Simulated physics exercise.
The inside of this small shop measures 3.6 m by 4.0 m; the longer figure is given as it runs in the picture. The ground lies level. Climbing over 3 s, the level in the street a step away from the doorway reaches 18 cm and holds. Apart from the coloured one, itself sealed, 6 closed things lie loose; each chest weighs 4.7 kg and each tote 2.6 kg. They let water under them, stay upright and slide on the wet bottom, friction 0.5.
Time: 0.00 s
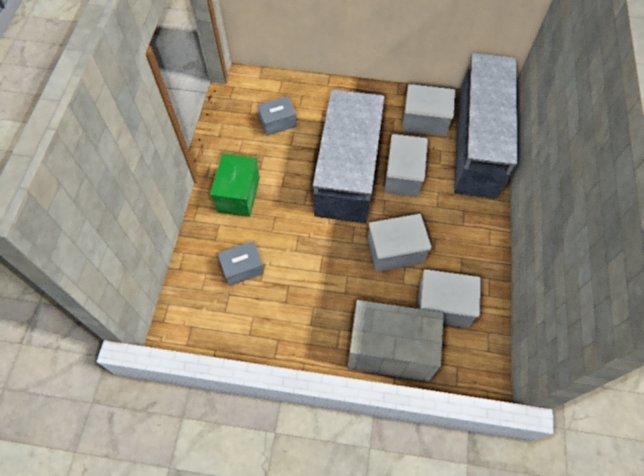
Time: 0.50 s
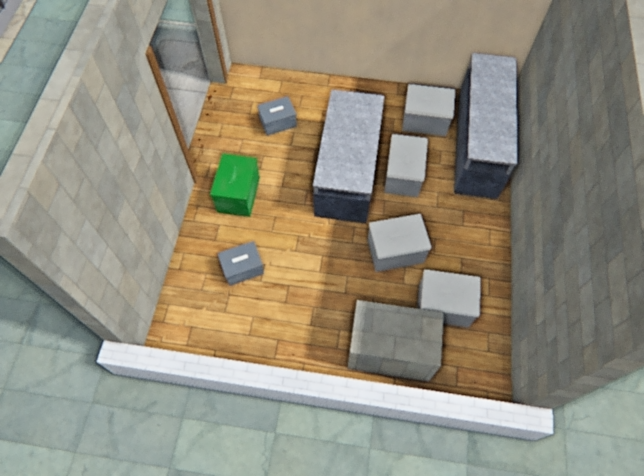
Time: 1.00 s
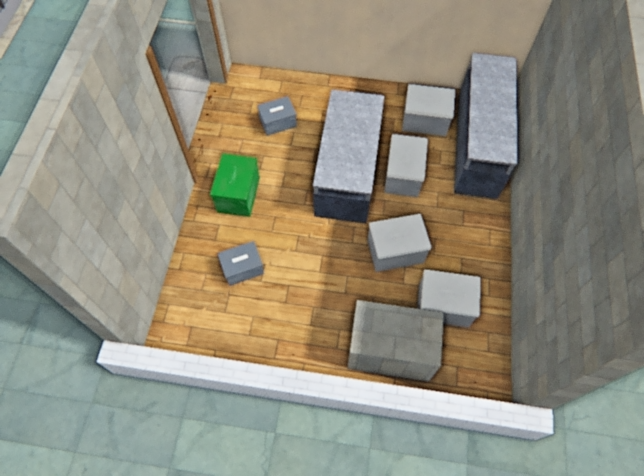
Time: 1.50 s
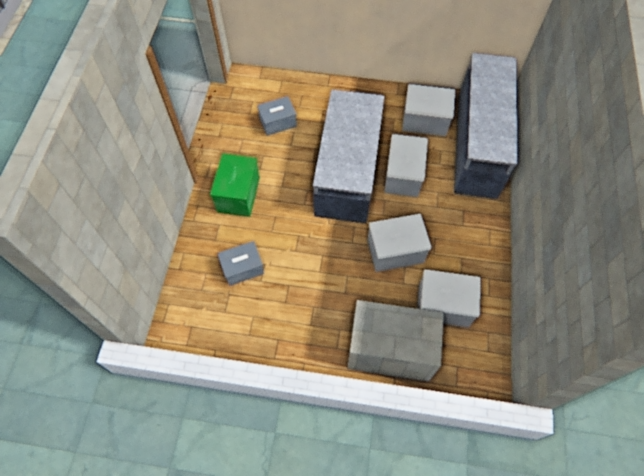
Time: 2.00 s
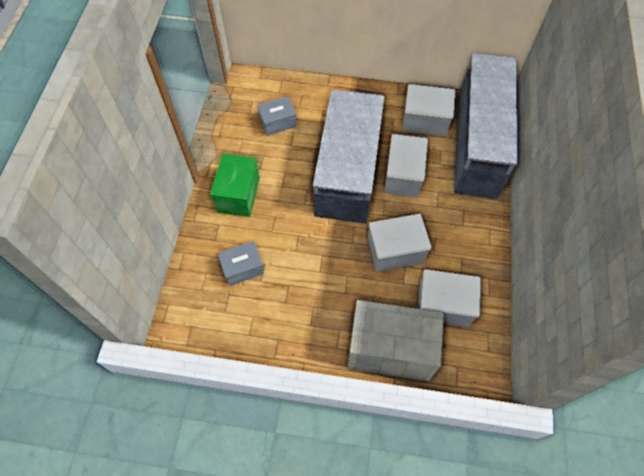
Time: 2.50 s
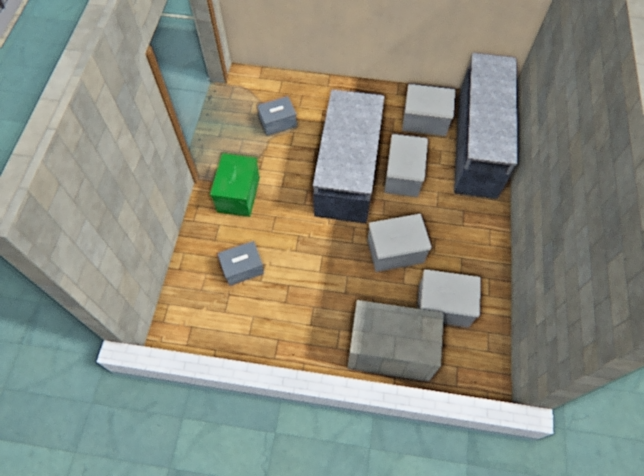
Small wood-floored shop seen from above, greenish water surrounding its walls and spreading through the doorway while the chests stay still.
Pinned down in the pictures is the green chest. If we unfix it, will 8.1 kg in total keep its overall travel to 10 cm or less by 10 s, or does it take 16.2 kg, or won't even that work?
I foresee failure with both masses.
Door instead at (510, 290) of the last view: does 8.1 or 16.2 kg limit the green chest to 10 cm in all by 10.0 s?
Both fall short.
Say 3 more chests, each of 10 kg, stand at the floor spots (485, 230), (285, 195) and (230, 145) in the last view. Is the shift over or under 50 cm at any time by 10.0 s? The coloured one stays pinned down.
Listed in order, they go beneath the bar, over the bar, over the bar.
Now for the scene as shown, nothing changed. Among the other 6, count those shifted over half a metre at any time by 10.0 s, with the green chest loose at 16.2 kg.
6.
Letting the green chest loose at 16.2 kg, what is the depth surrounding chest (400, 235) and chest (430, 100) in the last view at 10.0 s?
11 and 9 cm.
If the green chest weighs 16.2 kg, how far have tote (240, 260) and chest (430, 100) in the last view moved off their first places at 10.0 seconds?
In that order: 40 cm, 250 cm.
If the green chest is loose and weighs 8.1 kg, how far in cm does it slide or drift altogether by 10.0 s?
Around 150 cm in total.
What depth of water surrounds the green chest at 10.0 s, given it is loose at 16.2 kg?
Depth: Approx. 9 cm.
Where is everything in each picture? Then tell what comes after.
In the first picture, the green chest at (234, 176), on the bottom; 0.0 m2 under water; 0 of 7 have shifted.
In the second picture, the green chest at (234, 176) rests on the ground; 0.0 m2 under water; 0 of 7 have shifted.
In the third picture, the green chest at (234, 176) rests on the ground; water covers 0.0 m2; 0 of 7 have shifted.
In the fourth picture, the green chest at (234, 176) rests on the ground; water covers 0.0 m2; 0 of 7 have shifted.
In the fifth picture, the green chest at (234, 176), on the bottom; 0.1 m2 under water; 0 of 7 have shifted.
In the sixth picture, the green chest at (234, 176), on the bottom; water covers 0.8 m2; 0 of 7 have shifted.
After 3.5 s the green chest would be 0 cm from its start with 8.1 kg and 0 cm from its start with 16.2 kg; 2 cm of water round it then.
After 4.5 s the green chest would be 28 cm from its start with 8.1 kg and 0 cm from its start with 16.2 kg; 4 cm of water round it then.
After 7.0 s the green chest would be 115 cm from its start with 8.1 kg and 3 cm from its start with 16.2 kg; 5 cm of water round it then.
After 10.0 s the green chest would be 111 cm from its start with 8.1 kg and 87 cm from its start with 16.2 kg; 9 cm of water round it then.
